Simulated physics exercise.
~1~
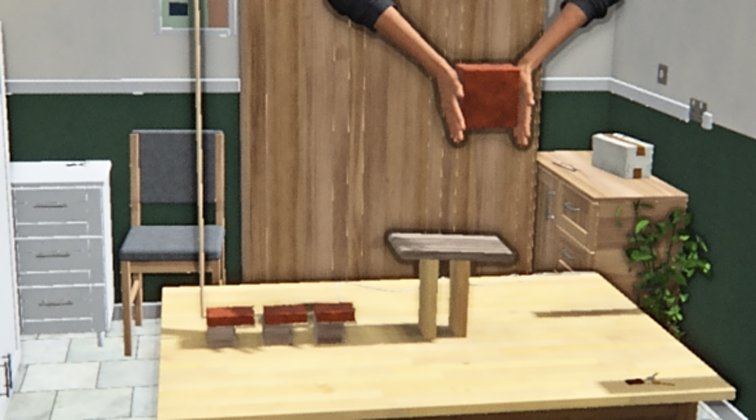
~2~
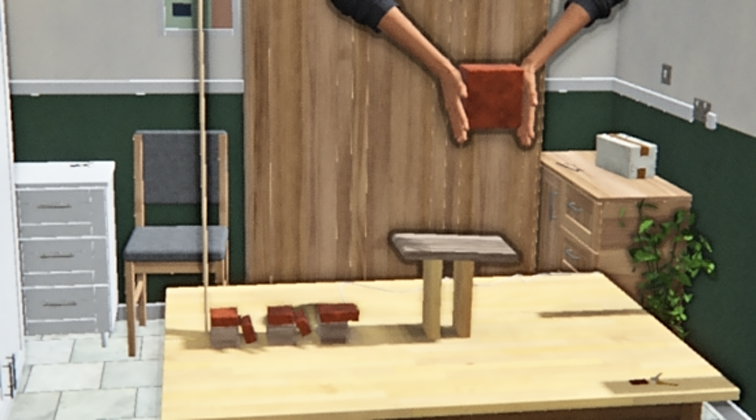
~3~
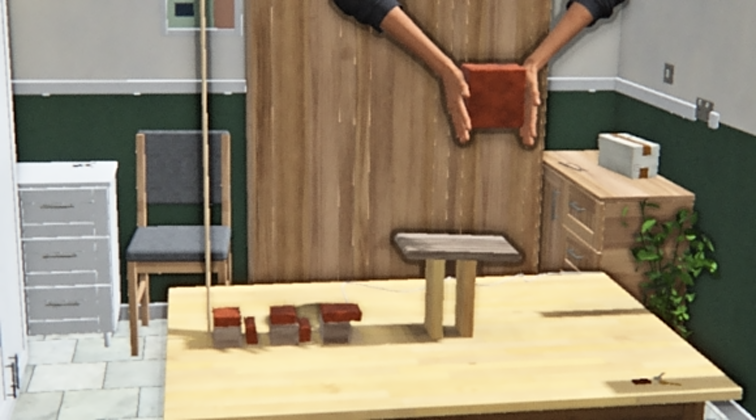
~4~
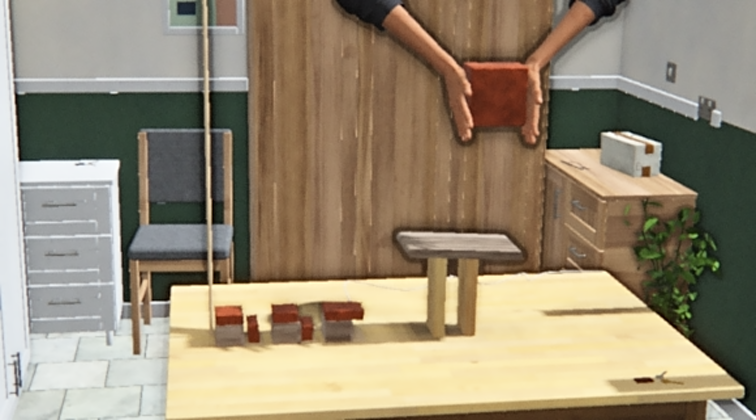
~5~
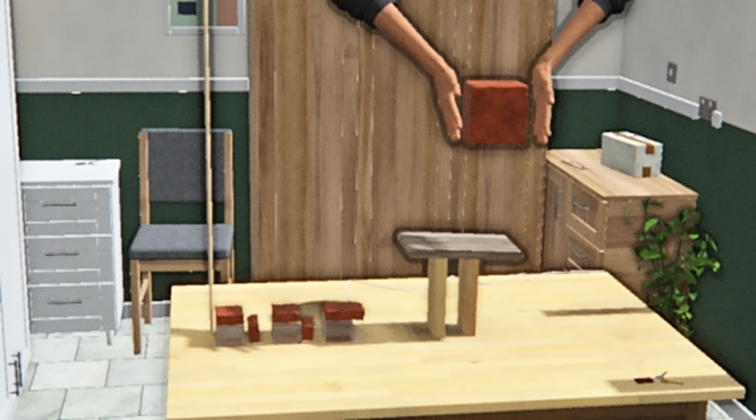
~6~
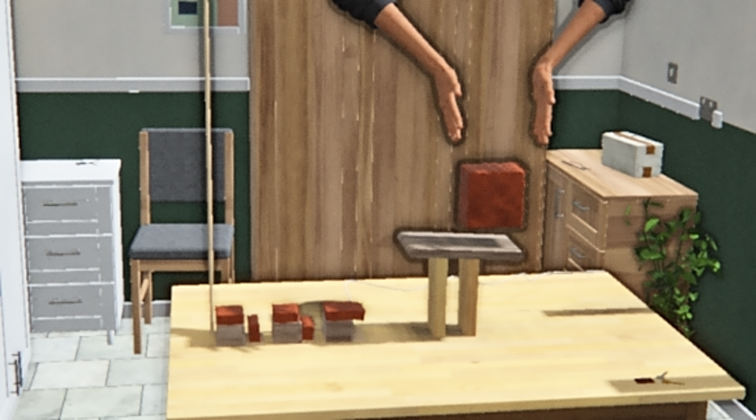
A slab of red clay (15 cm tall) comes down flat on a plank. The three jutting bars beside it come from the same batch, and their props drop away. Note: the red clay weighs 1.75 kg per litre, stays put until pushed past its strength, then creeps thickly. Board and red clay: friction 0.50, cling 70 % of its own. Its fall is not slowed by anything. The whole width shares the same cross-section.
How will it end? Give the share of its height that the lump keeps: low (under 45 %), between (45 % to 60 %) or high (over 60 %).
Estimate: Moderate (45 % to 60 %).
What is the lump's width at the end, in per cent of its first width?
Near 150 % by the end.
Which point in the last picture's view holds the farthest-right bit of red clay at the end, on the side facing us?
Look roughly at (521, 250).
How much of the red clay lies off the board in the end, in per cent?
I'd say close to 35 percent finishes off the board.
Last picture + 0.12 s, it stands 50 % of its first height and none has gone off the board.
Last picture + 0.25 s, it stands 50 % of its first height and 24 % has gone off the board.
Last picture + 0.39 s, it stands 50 % of its first height and 34 % has gone off the board.
Last picture + 0.52 s, it stands 50 % of its first height and 34 % has gone off the board.
Last picture + 0.62 s, it stands 50 % of its first height and 34 % has gone off the board.
